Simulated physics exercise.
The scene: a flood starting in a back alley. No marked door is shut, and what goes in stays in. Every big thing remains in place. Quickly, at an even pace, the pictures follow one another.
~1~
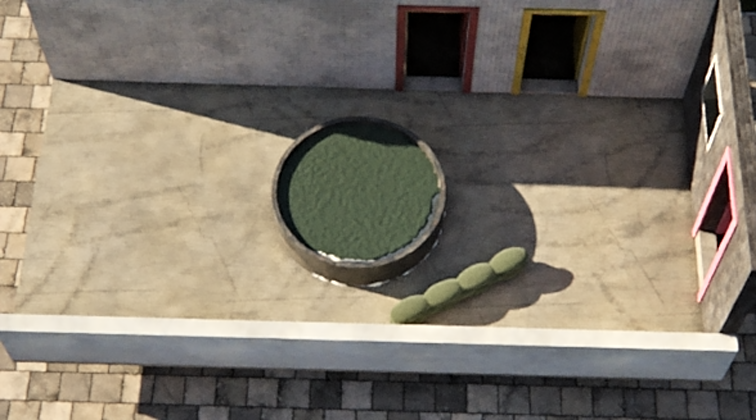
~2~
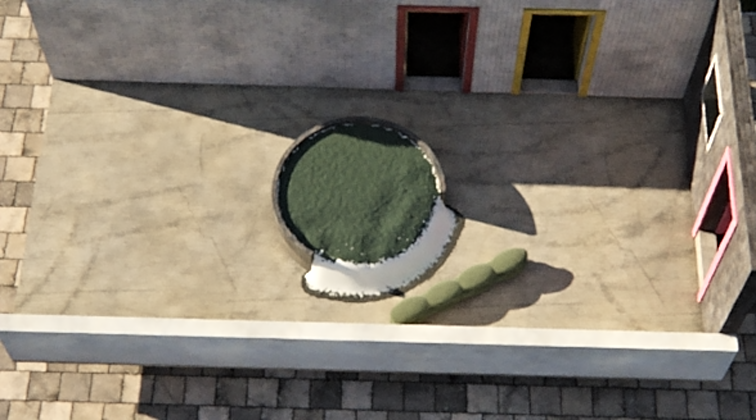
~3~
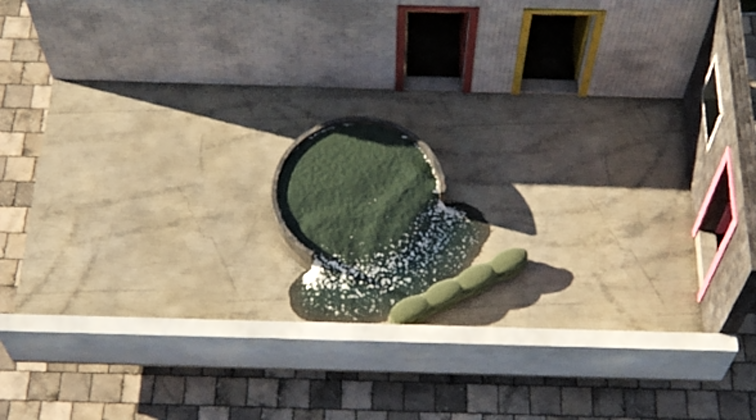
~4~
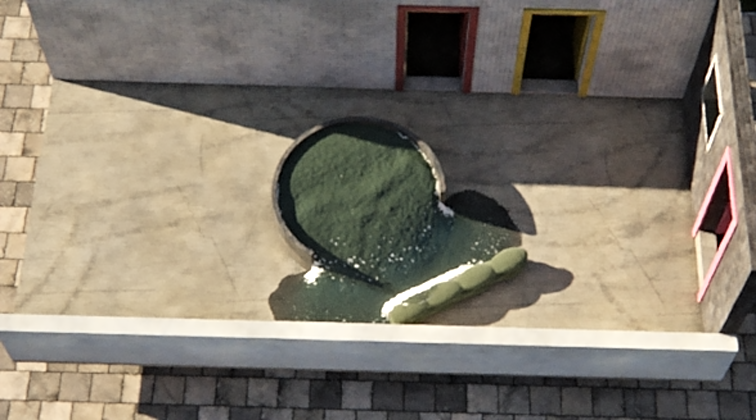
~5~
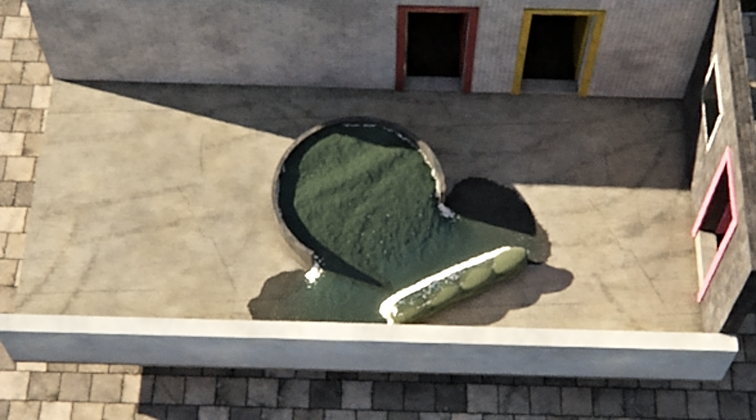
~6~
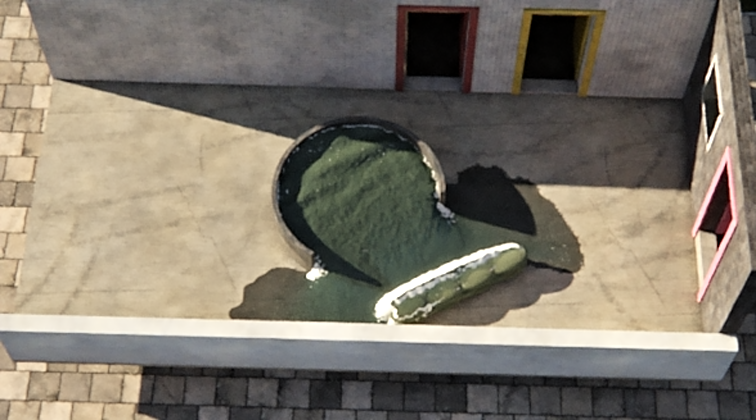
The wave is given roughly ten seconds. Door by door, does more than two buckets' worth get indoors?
As I see it, the yellow door will break the limit, the red door will respect the limit, the pink door will respect the limit.
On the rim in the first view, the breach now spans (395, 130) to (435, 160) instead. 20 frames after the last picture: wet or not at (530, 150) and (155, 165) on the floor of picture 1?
Respectively, inundated and left dry.
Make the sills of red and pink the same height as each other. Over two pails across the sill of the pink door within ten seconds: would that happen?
Taking them one by one, the pink door admits more.
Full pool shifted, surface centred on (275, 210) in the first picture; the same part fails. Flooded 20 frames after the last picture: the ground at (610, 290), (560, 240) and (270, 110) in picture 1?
First one gets inundated, next one gets inundated, last one stays unwetted.
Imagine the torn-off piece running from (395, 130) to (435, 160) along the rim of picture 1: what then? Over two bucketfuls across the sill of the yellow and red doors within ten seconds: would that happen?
Yellow: Beyond the mark, red: Beyond the mark.
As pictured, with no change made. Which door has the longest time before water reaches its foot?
Observed: The red door.
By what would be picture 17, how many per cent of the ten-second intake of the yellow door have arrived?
Roughly 0 %.
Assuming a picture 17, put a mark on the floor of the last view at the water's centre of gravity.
The spot I would choose is (397, 252).
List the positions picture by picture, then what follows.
Still water in the pool at (359, 193), in the first frame.
Water pours out at (397, 267) and has run to (306, 277), in the second frame.
The front is at (296, 300), out from the gap at (397, 269), in the third frame.
The front is at (509, 227), out from the gap at (397, 269), in the fourth frame.
The front is at (543, 247), out from the gap at (397, 270), in the fifth frame.
The front is at (573, 247), out from the gap at (397, 270), in the sixth frame.
A moment on, water covers 20 % of the floor; the yellow door not reached, the red door not reached, the pink door not reached.
Next, water covers 50 % of the floor; the yellow door not reached, the red door not reached, the pink door wet at the sill, nothing in.
Then, water covers 70 % of the floor; the yellow door under two buckets in, the red door not reached, the pink door wet at the sill, nothing in.
Later, water covers 75 % of the floor; the yellow door over two buckets in, the red door wet at the sill, nothing in, the pink door wet at the sill, nothing in.
In the end, water covers 85 % of the floor; the yellow door over two buckets in, the red door wet at the sill, nothing in, the pink door wet at the sill, nothing in.
